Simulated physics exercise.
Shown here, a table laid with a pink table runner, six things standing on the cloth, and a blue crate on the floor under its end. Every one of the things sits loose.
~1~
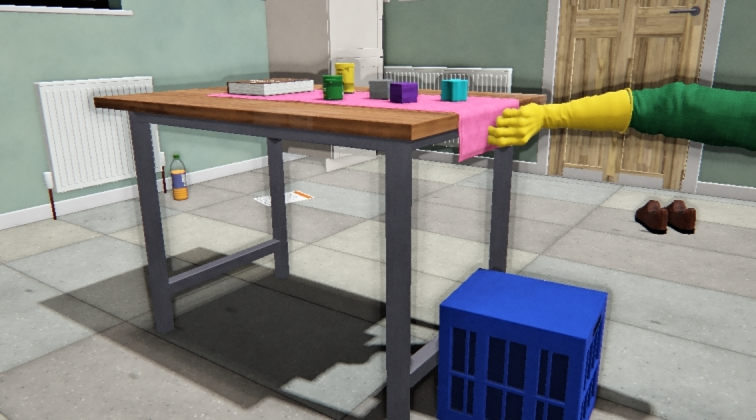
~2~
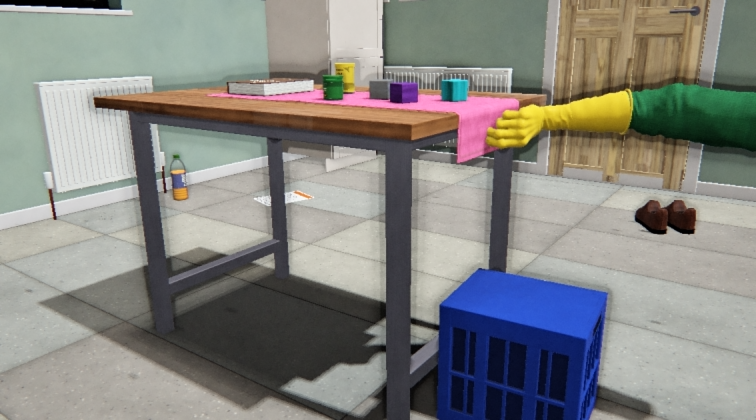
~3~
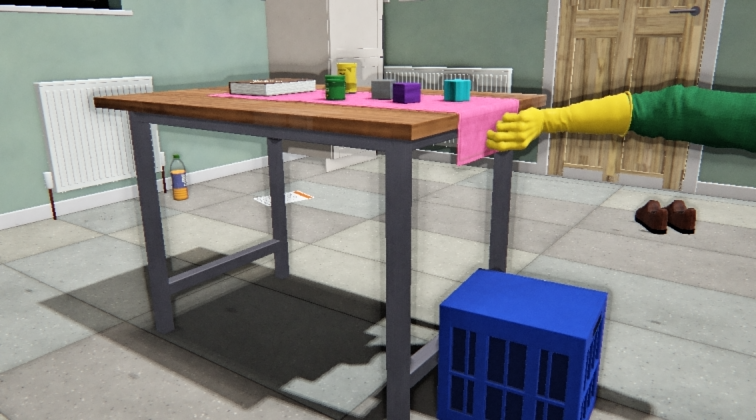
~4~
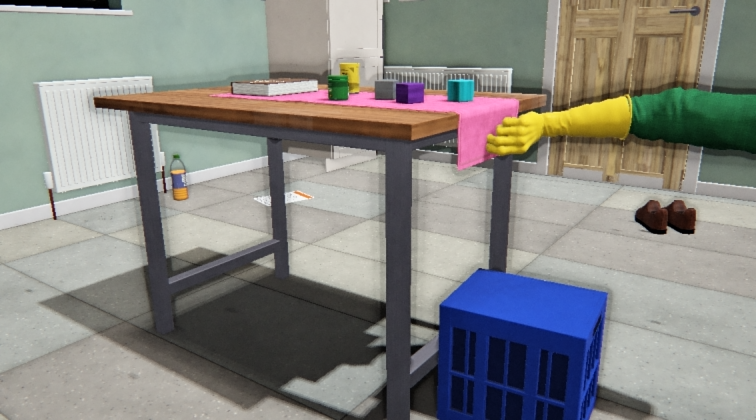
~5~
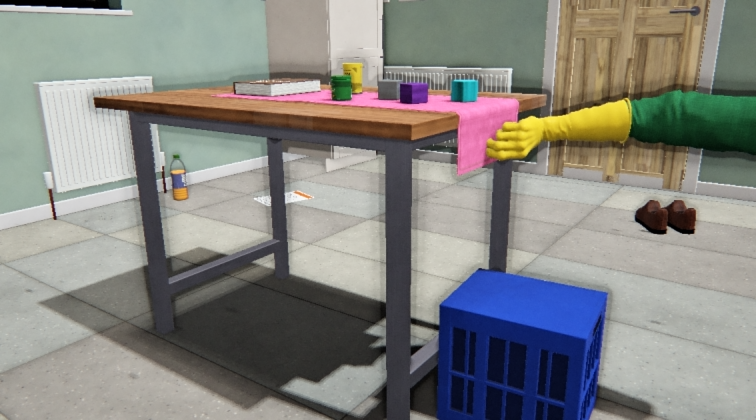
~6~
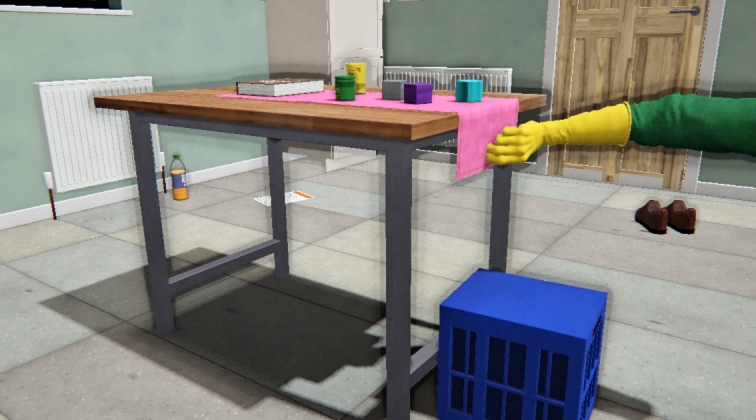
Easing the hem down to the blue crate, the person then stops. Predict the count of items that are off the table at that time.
Predicted count: Three.
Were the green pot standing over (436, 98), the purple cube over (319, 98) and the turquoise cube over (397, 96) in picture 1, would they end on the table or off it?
The green pot ends up off; the purple cube stays put; the turquoise cube ends up off.
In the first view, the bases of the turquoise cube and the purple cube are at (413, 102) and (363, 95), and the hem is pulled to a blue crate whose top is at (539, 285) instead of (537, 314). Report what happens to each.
Note: Turquoise cube lost; purple cube kept on top.
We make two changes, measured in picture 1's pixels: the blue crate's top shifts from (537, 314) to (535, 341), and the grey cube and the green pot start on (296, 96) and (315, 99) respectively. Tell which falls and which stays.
The grey cube ends up still on top and the green pot ends up still on top.
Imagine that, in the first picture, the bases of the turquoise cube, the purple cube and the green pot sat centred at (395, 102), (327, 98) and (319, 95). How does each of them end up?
Turquoise cube dropped, purple cube kept, green pot kept.
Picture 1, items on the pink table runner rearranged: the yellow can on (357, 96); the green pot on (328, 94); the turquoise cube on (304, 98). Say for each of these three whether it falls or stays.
The yellow can stays put; the green pot stays put; and the turquoise cube stays put.
A little later, hem near (488, 238); turquoise cube gone.
Next, hem on the crate; turquoise cube, purple cube and grey cube gone.
When it is over, hem on the crate; turquoise cube, purple cube and grey cube gone. It carries off three.
